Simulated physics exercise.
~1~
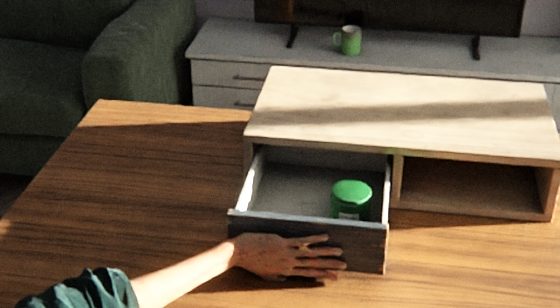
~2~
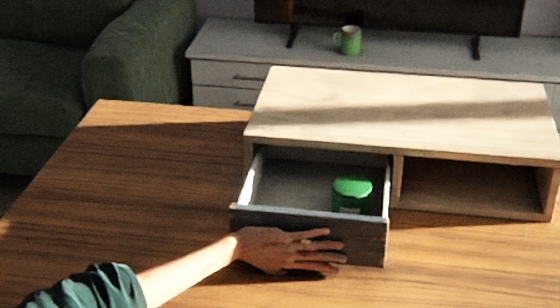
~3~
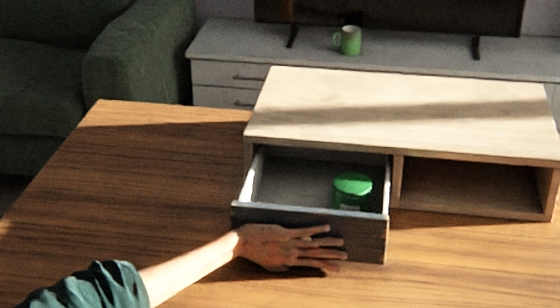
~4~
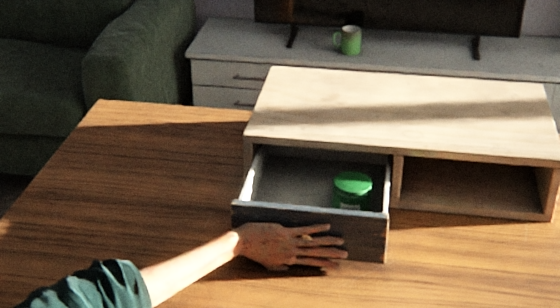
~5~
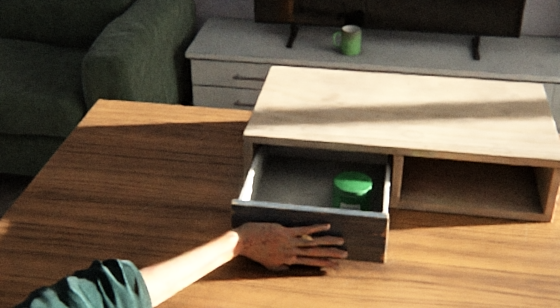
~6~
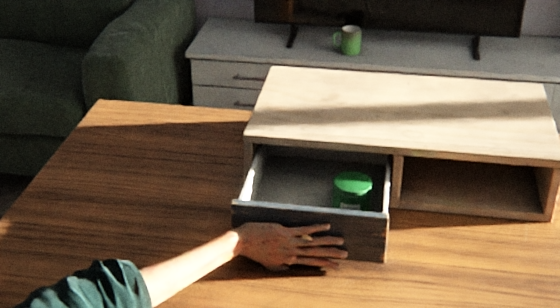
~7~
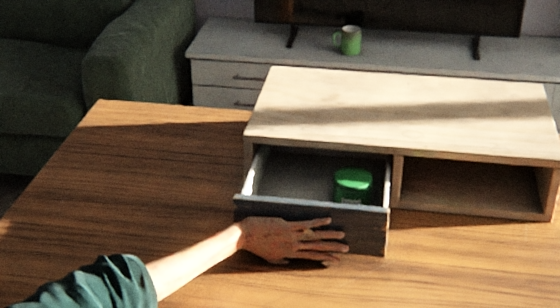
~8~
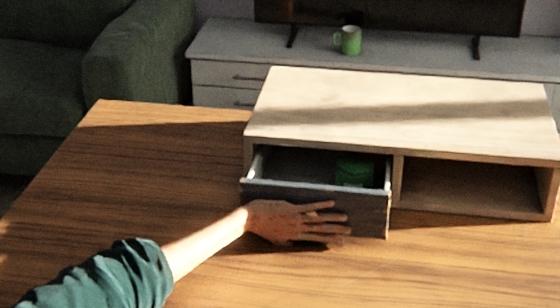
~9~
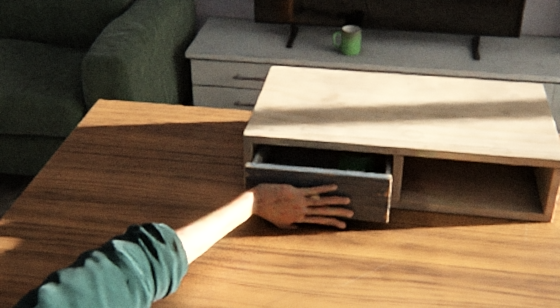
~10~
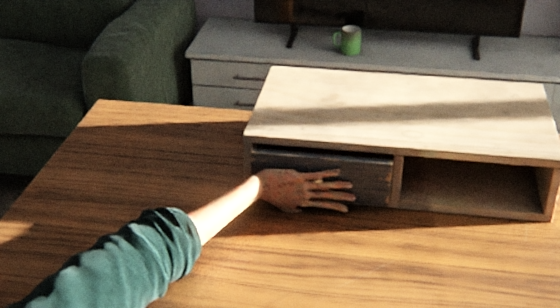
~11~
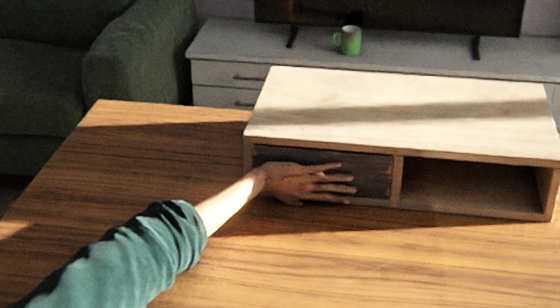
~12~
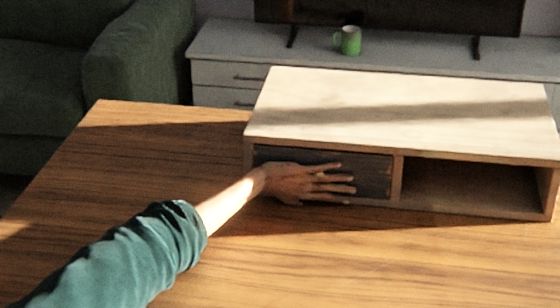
At first, a hand in a dark green sleeve rests against the front of an open drawer in a low wooden cabinet on a table, with a green jar standing inside toward the right. The hand and drawer shift slightly, then stay almost still for a while. Next, the hand pushes the drawer inward, and the jar rides along with it beneath the cabinet top. The gap narrows steadily until the jar is hidden from view. Finally, the drawer slides all the way in and sits flush, with the hand still resting on its dark front.
